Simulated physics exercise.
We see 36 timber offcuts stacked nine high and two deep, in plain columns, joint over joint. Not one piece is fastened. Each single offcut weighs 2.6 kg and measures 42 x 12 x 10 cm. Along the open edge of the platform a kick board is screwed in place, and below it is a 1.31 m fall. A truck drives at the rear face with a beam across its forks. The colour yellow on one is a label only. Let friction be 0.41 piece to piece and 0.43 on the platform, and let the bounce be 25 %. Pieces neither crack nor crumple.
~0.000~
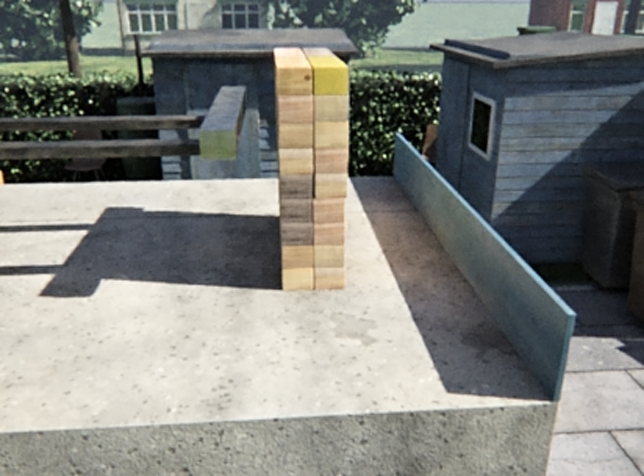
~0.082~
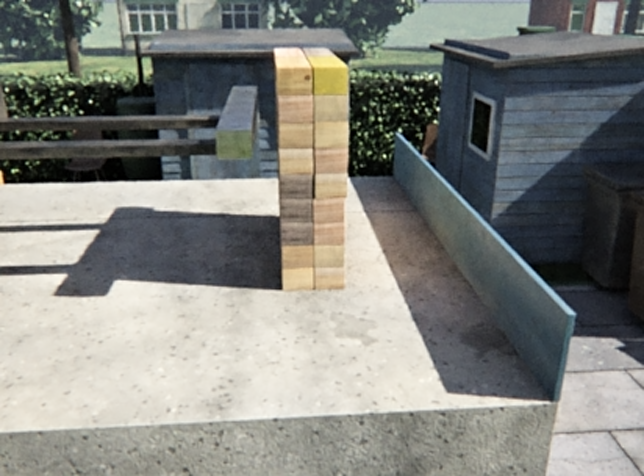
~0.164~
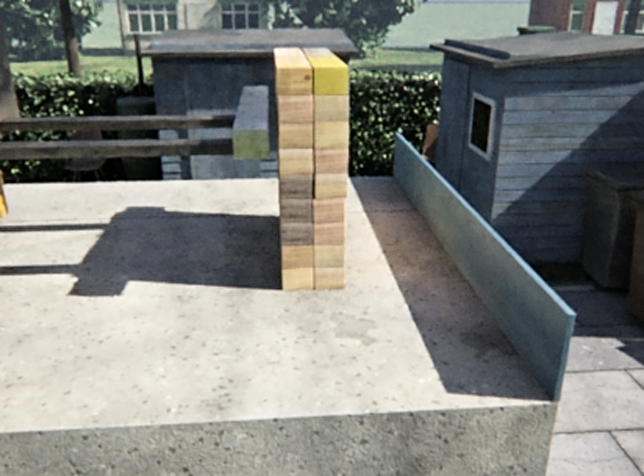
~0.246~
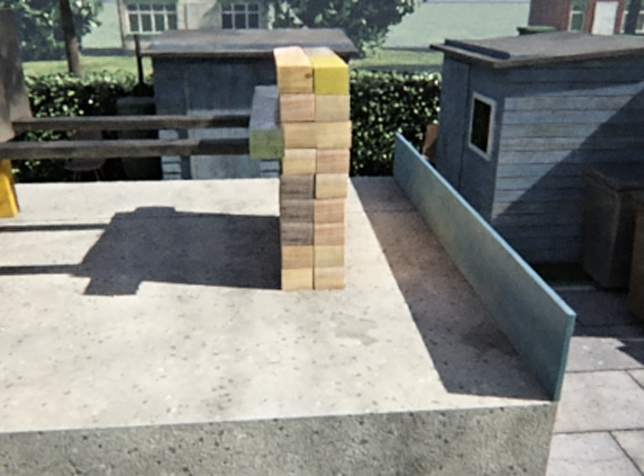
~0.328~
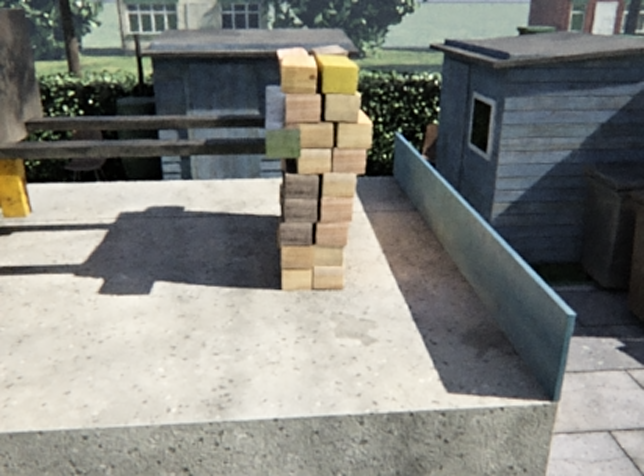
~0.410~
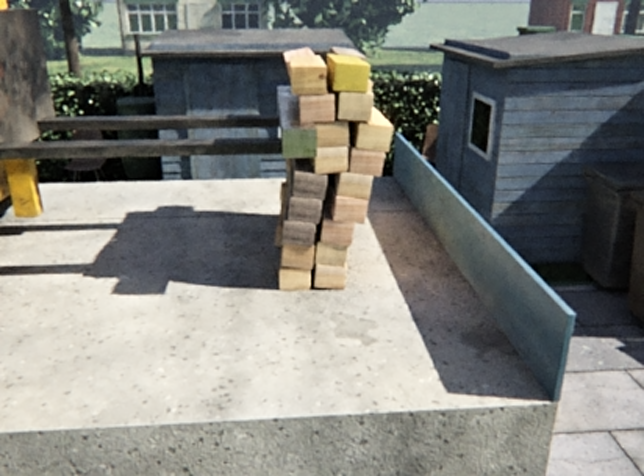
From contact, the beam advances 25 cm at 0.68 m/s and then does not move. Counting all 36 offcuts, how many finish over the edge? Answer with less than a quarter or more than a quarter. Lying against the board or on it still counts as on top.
I would say less than a quarter of them.
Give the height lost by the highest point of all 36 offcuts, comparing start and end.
By about 7 cm, start to end.
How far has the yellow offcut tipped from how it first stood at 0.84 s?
Some 30 degrees.
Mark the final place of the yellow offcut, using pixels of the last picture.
Around (431, 177).
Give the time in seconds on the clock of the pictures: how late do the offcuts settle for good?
About 3.0 s.
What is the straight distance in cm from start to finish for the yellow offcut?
The yellow one ends 60 cm from its start.
After 0.50 s, none of the 36 offcuts over the edge, 36 disturbed; yellow offcut 4° from how it stood.
After 0.66 s, none of the 36 offcuts over the edge, 36 disturbed; yellow offcut 15° from how it stood, 56 mm lower.
After 0.84 s, none of the 36 offcuts over the edge, 35 disturbed; yellow offcut 29° from how it stood, 30 cm lower.
After 1.34 s, 4 of the 36 offcuts over the edge; yellow offcut 35° from how it stood, 41 cm lower.
In the end (3.0 s), 4 of the 36 offcuts over the edge; yellow offcut 35° from how it stood, 41 cm lower. That is 11 per cent. From the last view, middles, yellow offcut near (431, 177).
